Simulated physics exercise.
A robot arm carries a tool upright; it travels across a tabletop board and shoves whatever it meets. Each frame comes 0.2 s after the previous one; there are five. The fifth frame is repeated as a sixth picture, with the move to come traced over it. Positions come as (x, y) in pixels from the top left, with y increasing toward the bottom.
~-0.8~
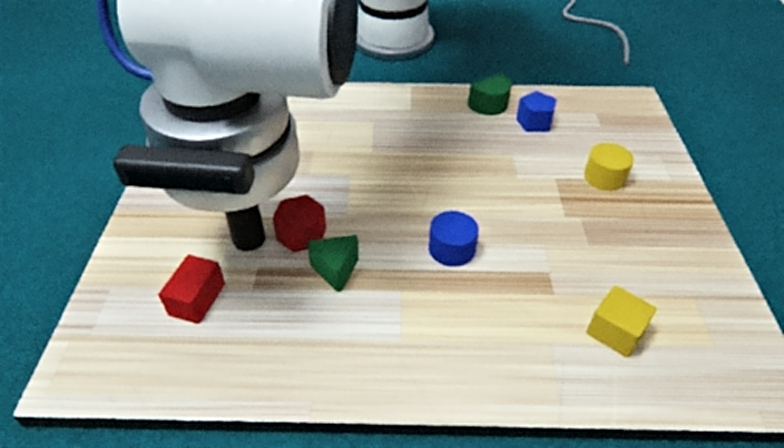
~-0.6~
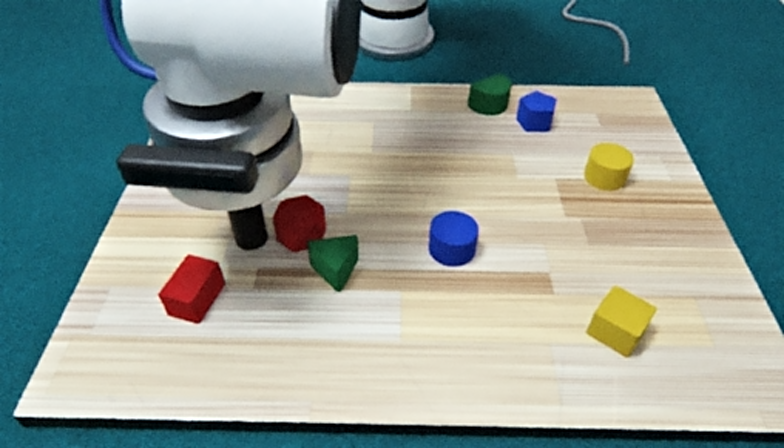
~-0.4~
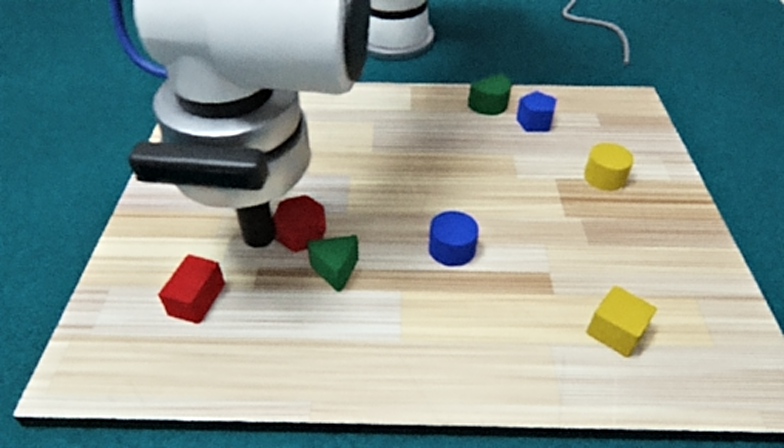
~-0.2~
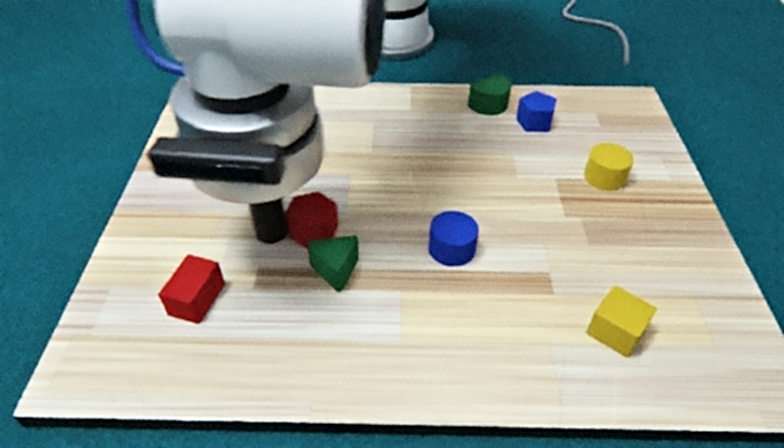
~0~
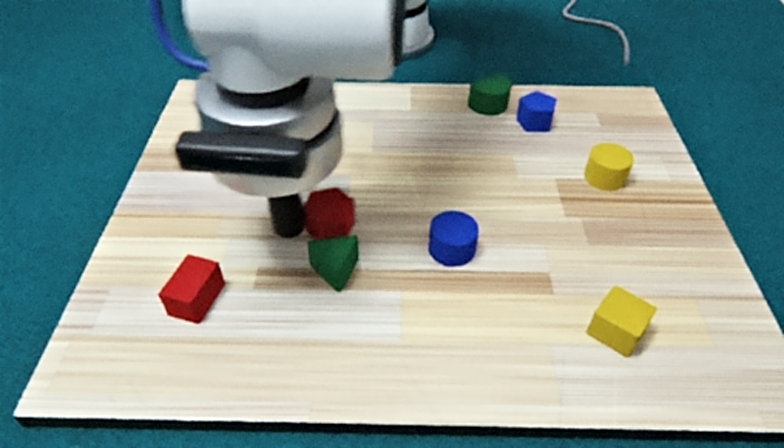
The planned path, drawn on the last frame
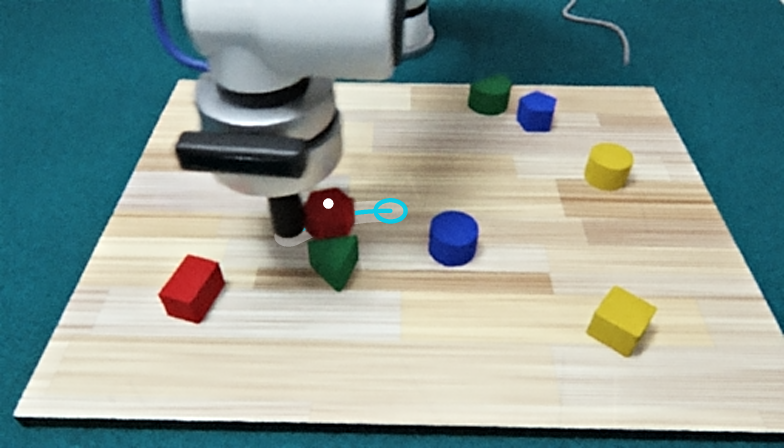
A robot arm over a wooden board of colored blocks moved slowly to the right and nudged the red six-sided block a short way right, while the other blocks stayed where they were.
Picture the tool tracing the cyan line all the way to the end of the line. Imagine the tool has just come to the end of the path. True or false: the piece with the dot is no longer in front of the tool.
This is false.
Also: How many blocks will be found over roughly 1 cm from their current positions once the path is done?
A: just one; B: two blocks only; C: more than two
I'll go with A - just one.
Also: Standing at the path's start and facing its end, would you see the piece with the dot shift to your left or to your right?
Sideways, to the right.
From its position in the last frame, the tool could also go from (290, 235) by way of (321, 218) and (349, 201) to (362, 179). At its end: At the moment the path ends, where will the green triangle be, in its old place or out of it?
It stays.
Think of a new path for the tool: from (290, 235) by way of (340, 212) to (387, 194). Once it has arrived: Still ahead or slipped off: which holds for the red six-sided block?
My guess is it ends up beside or behind the tool.
Path on the board, from (290, 235) through (322, 221) and (356, 213) to (391, 211); the dot is on the red six-sided block.
On the path given first. One third of the way, tool (322, 213); red six-sided block (361, 197), turned 25° clockwise.
Two thirds of the way, tool (356, 205); red six-sided block (393, 197), turned 55° clockwise.
At the end, tool (391, 203); red six-sided block (425, 201), turned 80° clockwise; green triangle in place; blue circle (458, 229).
